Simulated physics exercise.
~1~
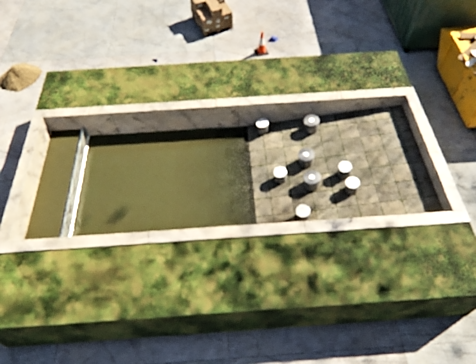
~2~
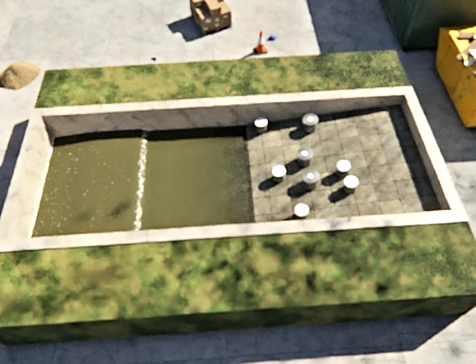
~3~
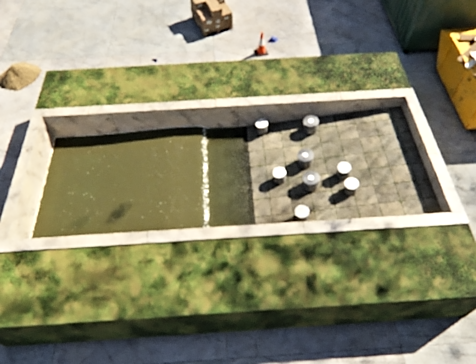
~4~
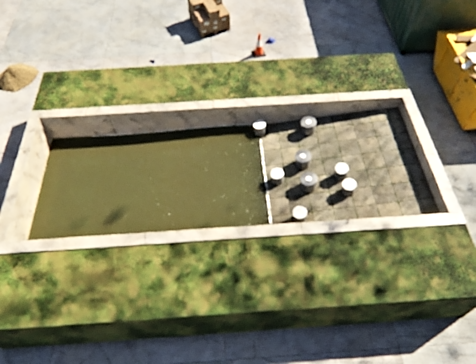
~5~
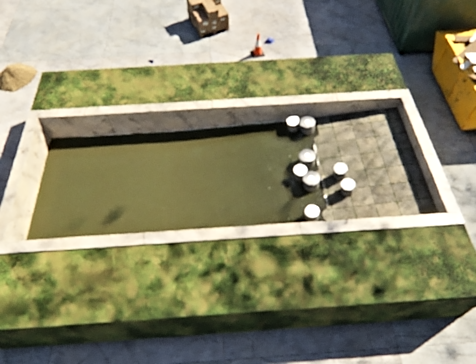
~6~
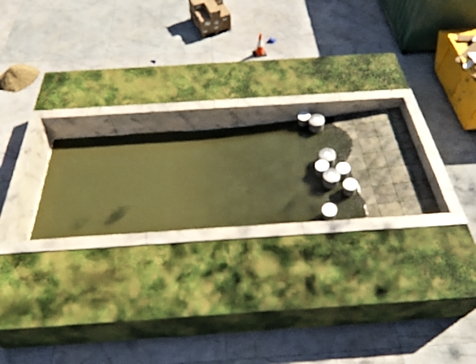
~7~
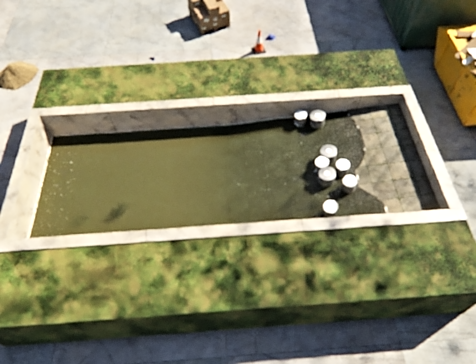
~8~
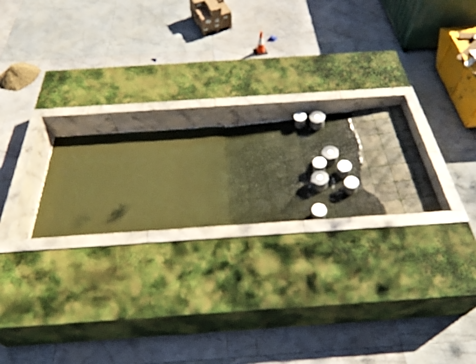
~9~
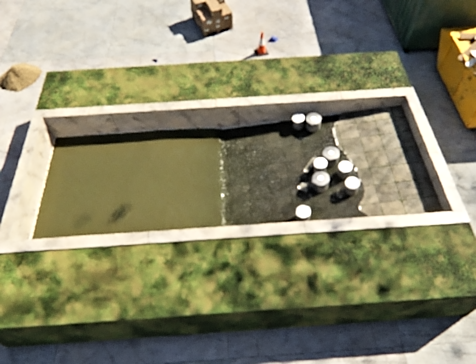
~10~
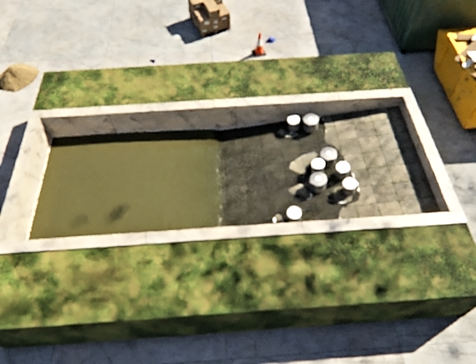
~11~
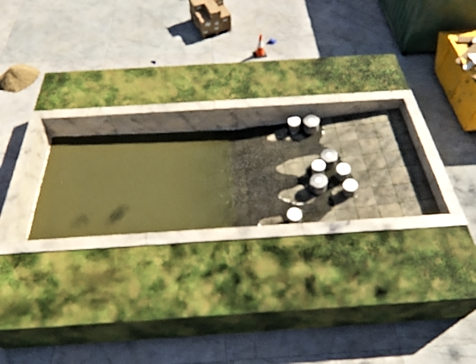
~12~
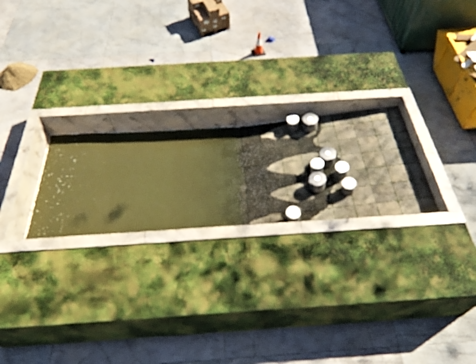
Murky green water fills the left part of a long, pale-walled concrete basin, seen from above between two strips of mossy grass, with a cardboard box, an orange cone and a yellow container beyond. Eight white-topped pails and tubs stand on the bare paved slope at the right. The barrier at the left end goes, and a foamy white line sweeps right across the water. It runs up the slope and pushes the containers rightward into a closer group. The water then drains back left, drawing a few slightly with it, leaving all upright on wet, darkened paving.
